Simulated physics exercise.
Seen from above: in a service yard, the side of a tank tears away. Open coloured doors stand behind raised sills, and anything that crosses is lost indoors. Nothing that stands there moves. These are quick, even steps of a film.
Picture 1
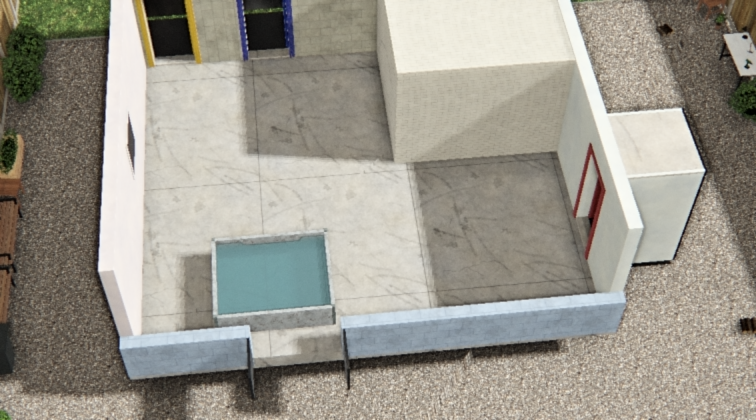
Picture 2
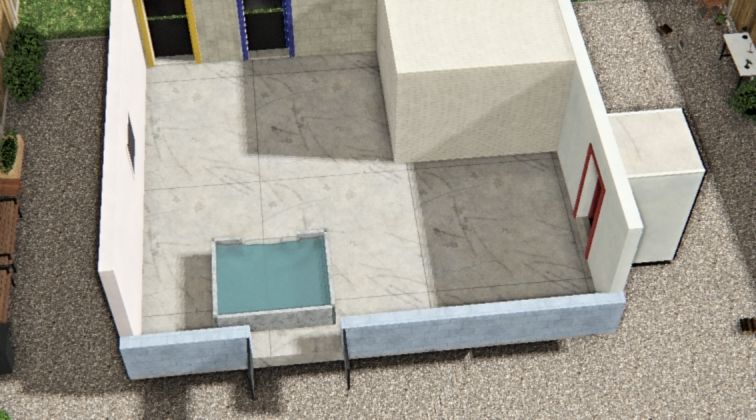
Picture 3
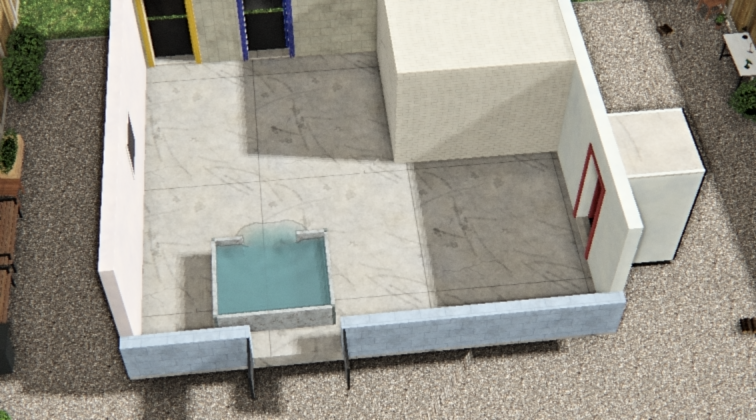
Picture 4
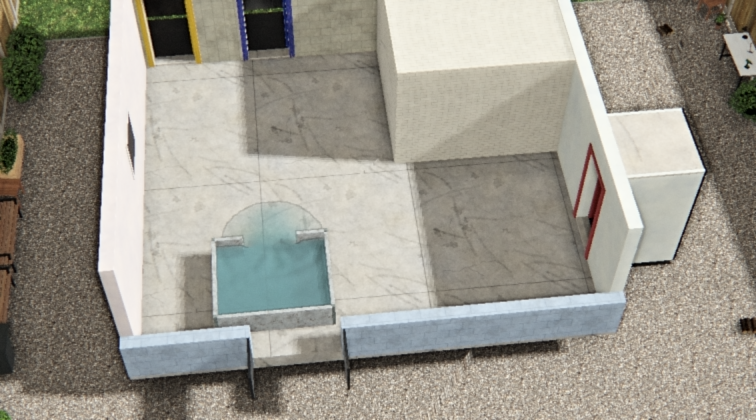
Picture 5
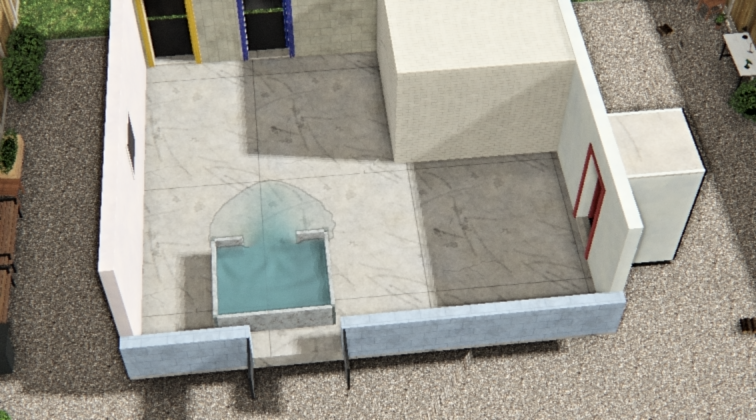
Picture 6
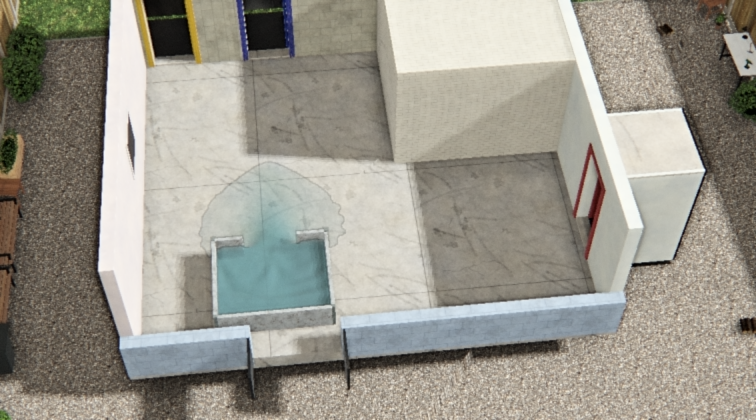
Water pouring through a gap in the far side of a small tank, fanning out across the pale yard floor.
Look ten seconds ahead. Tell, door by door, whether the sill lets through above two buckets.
The blue door gets over two buckets, the red door gets two buckets or fewer, the yellow door gets over two buckets.
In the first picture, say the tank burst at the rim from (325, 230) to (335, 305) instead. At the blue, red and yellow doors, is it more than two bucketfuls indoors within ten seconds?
Note: Blue misses the line, red crosses the line, yellow misses the line.
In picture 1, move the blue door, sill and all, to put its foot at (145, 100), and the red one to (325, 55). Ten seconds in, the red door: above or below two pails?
As I see it, the red door exceeds the limit.
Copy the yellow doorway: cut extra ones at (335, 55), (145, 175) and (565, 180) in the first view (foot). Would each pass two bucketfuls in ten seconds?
The first clears the line, the next misses the line, the last misses the line.
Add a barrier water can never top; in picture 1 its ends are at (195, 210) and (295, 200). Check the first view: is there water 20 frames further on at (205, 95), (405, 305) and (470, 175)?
Untouched, untouched, submerged.
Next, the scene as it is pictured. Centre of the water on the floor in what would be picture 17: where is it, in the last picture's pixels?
Close to (272, 236).
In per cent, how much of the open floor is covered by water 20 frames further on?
That should be about 50 %.
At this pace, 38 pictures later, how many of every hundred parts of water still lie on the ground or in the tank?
I'd say around 92 per cent.
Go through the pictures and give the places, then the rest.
In the first picture, the water tank at (272, 275) is whole and still.
In the second picture, the front is at a hidden place, out from the gap on the water tank's far side.
In the third picture, the front is at (296, 226), out from the gap on the water tank's far side.
In the fourth picture, the front is at (282, 205), out from the gap on the water tank's far side.
In the fifth picture, the front is at (277, 185), out from the gap on the water tank's far side.
In the sixth picture, water pours out on the water tank's far side and has run to (273, 167).
A moment on, water covers 20 % of the floor; the blue door not reached, the red door not reached, the yellow door not reached.
Next, water covers 40 % of the floor; the blue door wet at the sill, nothing in, the red door not reached, the yellow door not reached.
Then, water covers 50 % of the floor; the blue door over two buckets in, the red door not reached, the yellow door under two buckets in.
Later, water covers 45 % of the floor; the blue door over two buckets in, the red door not reached, the yellow door over two buckets in.
In the end, water covers 50 % of the floor; the blue door far over two buckets in, the red door not reached, the yellow door over two buckets in.
